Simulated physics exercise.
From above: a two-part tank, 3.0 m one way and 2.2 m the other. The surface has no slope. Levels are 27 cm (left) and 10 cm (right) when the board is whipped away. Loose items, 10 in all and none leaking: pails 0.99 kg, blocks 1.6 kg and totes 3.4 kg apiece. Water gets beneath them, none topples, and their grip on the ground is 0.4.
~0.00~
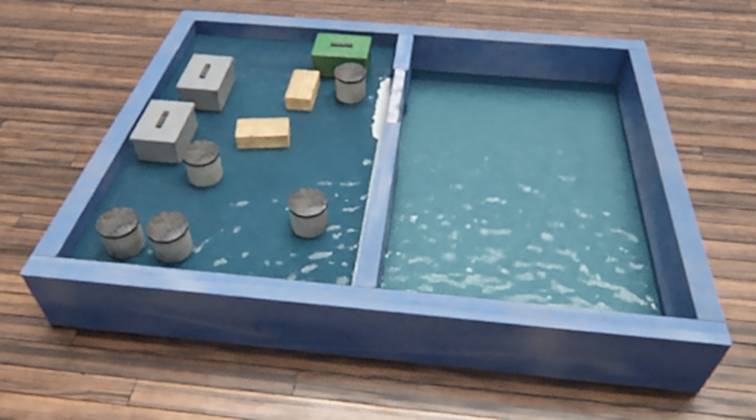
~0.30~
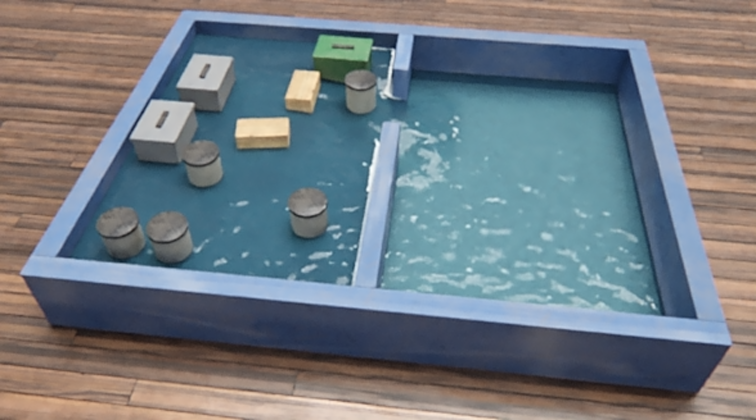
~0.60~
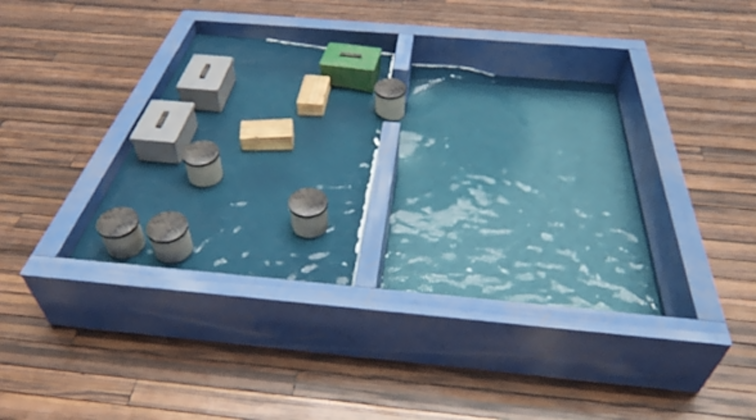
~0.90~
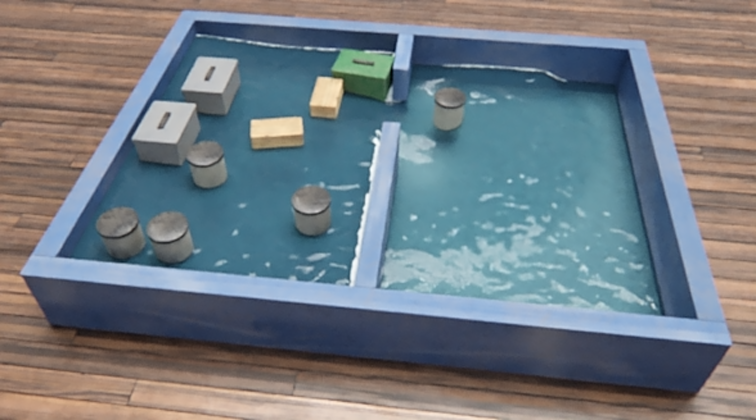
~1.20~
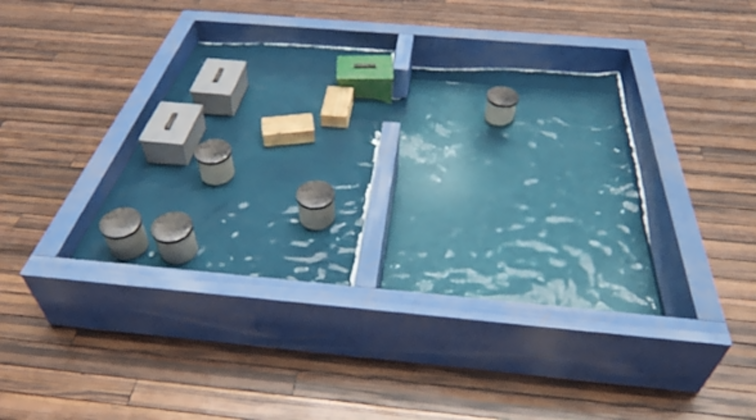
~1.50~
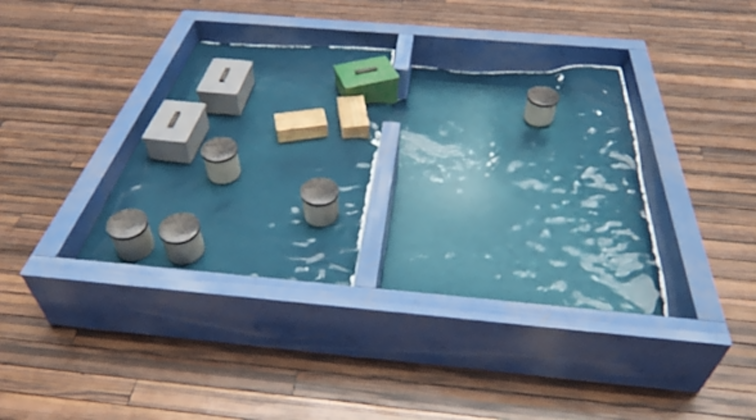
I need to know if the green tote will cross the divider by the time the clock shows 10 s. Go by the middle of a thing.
Green tote passes.
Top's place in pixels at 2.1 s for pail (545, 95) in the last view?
Around (577, 89).
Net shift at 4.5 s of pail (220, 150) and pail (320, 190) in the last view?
In turn: 30 cm, 40 cm.
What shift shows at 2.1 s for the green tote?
Roughly 30 cm by then.
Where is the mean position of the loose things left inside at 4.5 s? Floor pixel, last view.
Near (343, 187).
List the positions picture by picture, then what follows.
The green tote at (342, 46) floats; 27 cm deep round most things; 0 of 10 have shifted, in the first picture.
The green tote at (343, 48), afloat; about 1170 L in view; 1 of 10 have shifted, in the second picture.
The green tote at (351, 56), afloat, 9 cm from its start; about 1170 L in view; 3 of 10 have shifted, in the third picture.
The green tote at (364, 63) floats, 19 cm from its start; about 1170 L in view; 4 of 10 have shifted, in the fourth picture.
The green tote at (365, 67), afloat, 22 cm from its start; 24 cm deep round most things; 7 of 10 have shifted, in the fifth picture.
The green tote at (366, 71) floats, 27 cm from its start; about 1170 L in view; 9 of 10 have shifted, in the sixth picture.
After 2.1 s the green tote is near (371, 80), 0.3 m from its start, afloat; 2 of 10 are over the mark; 10 afloat.
After 4.5 s the green tote is near (616, 207), 2.0 m from its start, afloat; 4 of 10 are over the mark; 10 afloat.
After 7.0 s the green tote is near (574, 164), 1.7 m from its start, afloat; 4 of 10 are over the mark; 10 afloat.
After 10.0 s the green tote is near (532, 212), 1.7 m from its start, afloat; 4 of 10 are over the mark; 10 afloat.
